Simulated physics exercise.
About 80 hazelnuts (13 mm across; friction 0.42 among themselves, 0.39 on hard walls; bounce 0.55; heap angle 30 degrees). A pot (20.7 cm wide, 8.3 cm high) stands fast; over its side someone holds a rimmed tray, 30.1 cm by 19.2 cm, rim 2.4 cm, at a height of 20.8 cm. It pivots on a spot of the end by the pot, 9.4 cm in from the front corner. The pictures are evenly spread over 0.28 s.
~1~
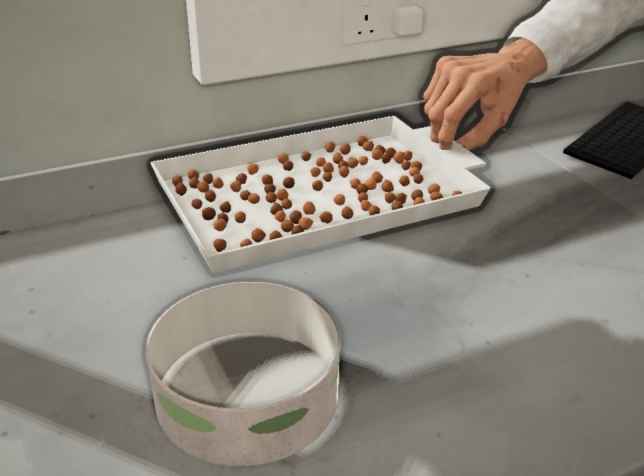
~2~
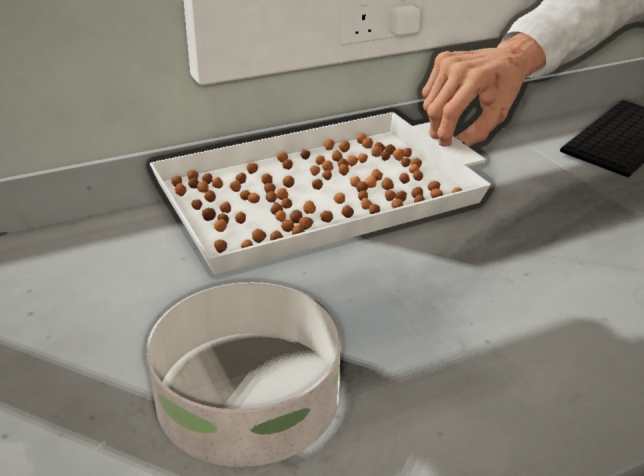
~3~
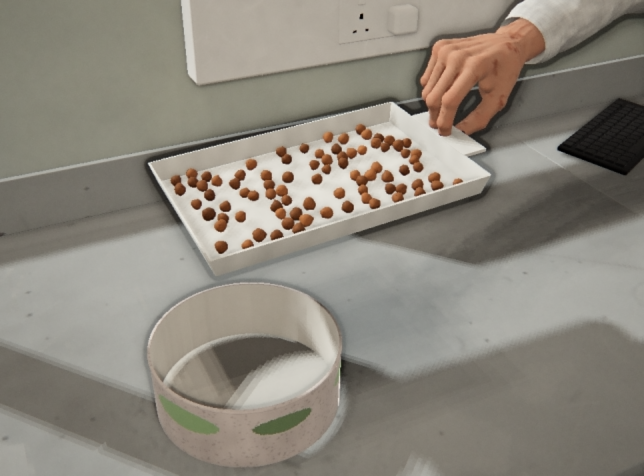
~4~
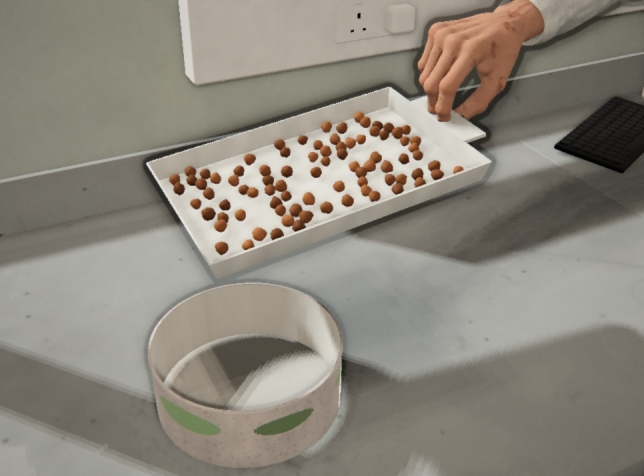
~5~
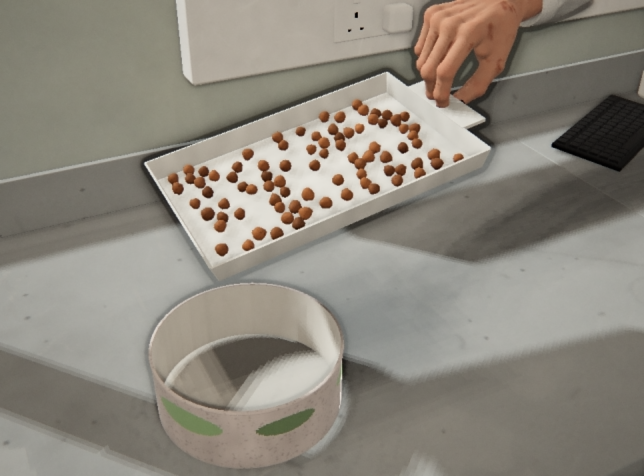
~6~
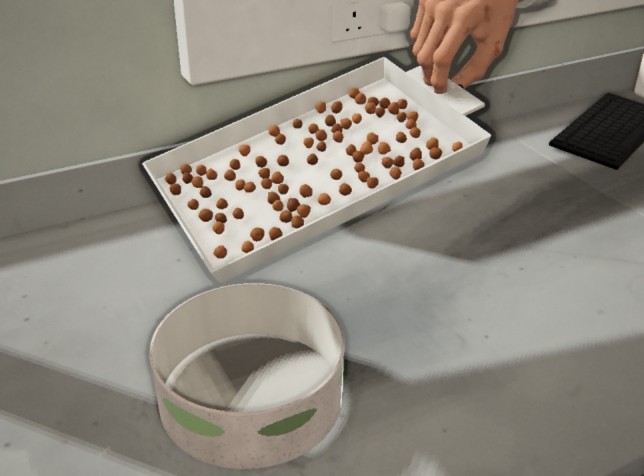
A shallow white tray scattered with small round brown nuts lies almost level beside a round pot with green leaf shapes, a hand gripping its right end. The hand gradually raises that end, and the tray slants down toward the left, the nuts staying spread across it.
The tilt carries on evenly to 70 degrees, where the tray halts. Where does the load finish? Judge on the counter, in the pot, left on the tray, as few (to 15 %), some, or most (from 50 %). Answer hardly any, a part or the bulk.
Counter hardly any, pot hardly any, tray the bulk.
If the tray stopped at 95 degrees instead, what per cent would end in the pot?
Then about 75 per cent.
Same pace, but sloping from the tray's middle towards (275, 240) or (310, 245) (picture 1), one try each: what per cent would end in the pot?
Some 5 and 0 per cent.
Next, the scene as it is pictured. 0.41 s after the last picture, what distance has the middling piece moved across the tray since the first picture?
About 12 cm.
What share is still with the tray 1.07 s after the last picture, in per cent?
About 90 per cent.
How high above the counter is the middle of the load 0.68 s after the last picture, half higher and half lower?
About 24 cm.
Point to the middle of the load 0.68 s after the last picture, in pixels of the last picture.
Around (214, 226).
Then, 0.41 s after the last picture, tilt 41 degrees; the tray holds 100 %, the pot 0 %.
Then, 0.68 s after the last picture, tilt 59 degrees; the tray holds 95 %, the pot 0 %.
Then, 1.07 s after the last picture, tilt 70 degrees; the tray holds 90 %, the pot 5 %.
In the end, counter 5 %, pot 5 %, tray 90 %.
